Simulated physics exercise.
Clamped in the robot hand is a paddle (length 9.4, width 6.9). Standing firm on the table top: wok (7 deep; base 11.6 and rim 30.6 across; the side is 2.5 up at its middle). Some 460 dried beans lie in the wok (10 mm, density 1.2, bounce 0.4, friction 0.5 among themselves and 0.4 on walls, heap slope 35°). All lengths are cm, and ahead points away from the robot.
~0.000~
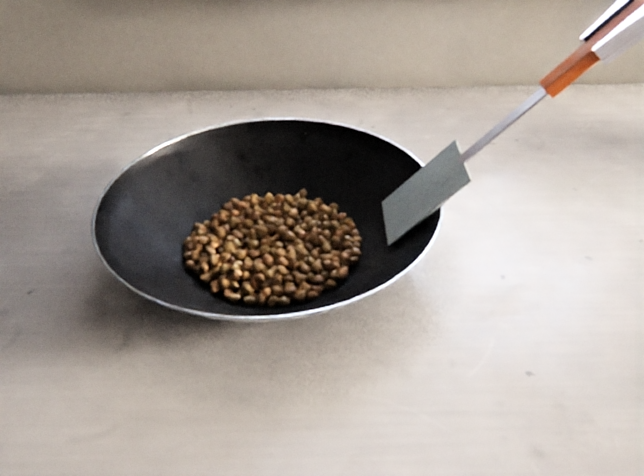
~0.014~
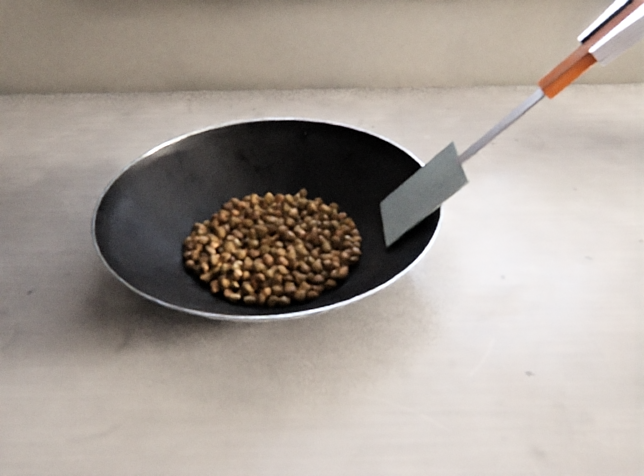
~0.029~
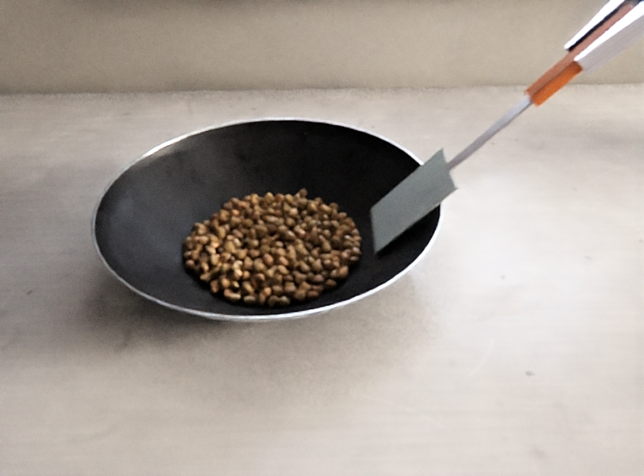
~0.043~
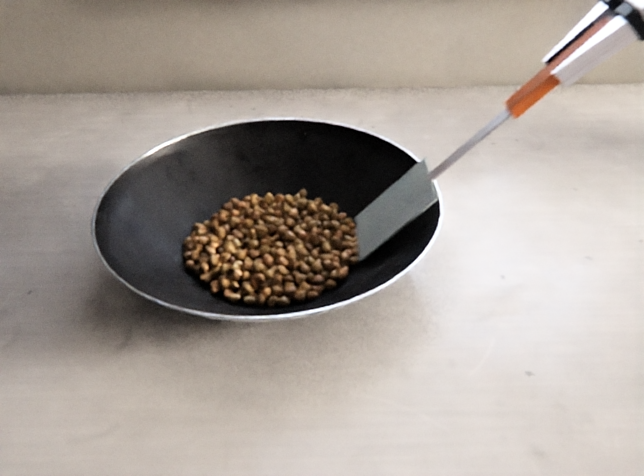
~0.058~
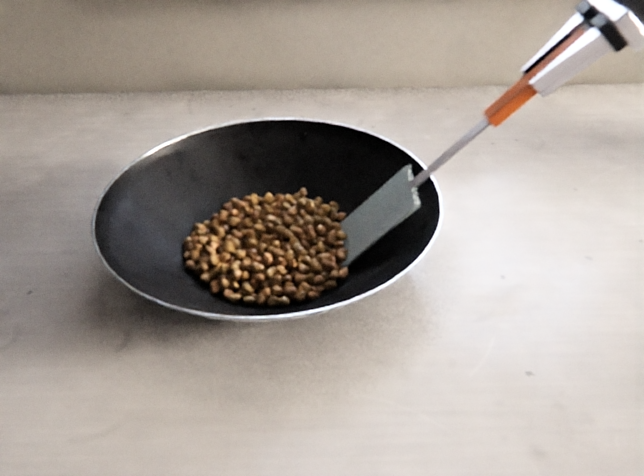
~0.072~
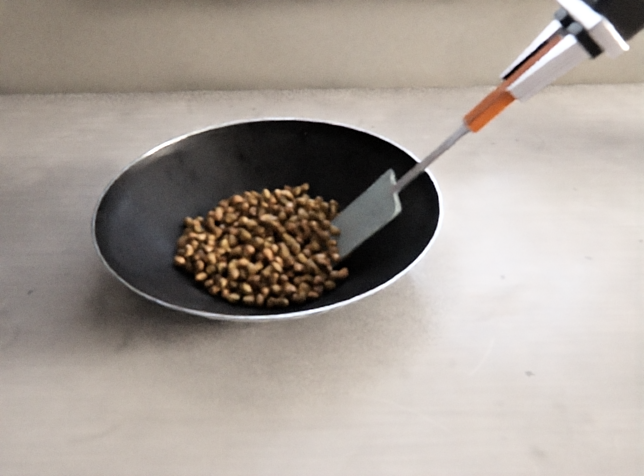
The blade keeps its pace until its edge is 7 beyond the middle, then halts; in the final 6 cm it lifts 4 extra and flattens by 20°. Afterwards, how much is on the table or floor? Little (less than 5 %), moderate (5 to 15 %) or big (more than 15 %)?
Share on the table or floor: Moderate (5 to 15 %).
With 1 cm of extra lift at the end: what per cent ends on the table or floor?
About 0 per cent.
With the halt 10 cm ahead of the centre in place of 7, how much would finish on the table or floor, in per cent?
Then about 25 per cent.
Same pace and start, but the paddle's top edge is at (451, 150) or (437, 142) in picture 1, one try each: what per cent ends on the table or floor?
Some 10 and 10 per cent.
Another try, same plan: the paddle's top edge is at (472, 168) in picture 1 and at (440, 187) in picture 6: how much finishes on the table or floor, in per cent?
Some 0 per cent.
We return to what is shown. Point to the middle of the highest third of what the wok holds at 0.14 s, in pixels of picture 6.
At about (222, 225).
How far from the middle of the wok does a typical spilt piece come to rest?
Some 36 cm.
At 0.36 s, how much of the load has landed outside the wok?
Some 2 per cent.
After 0.11 s, sloping 47°, highest piece 6 above the table; 464 in the wok.
After 0.14 s, sloping 41°, highest piece 6 above the table; 464 in the wok.
After 0.36 s, sloping 27°, highest piece 9 above the table; 421 in the wok, 10 on the table or floor, 33 on the blade or in flight.
After 1.41 s, sloping 27°, highest piece 6 above the table; 421 in the wok, 43 on the table or floor.
In the end, 421 in the wok, 43 on the table or floor. That is 9 % on the table or floor.
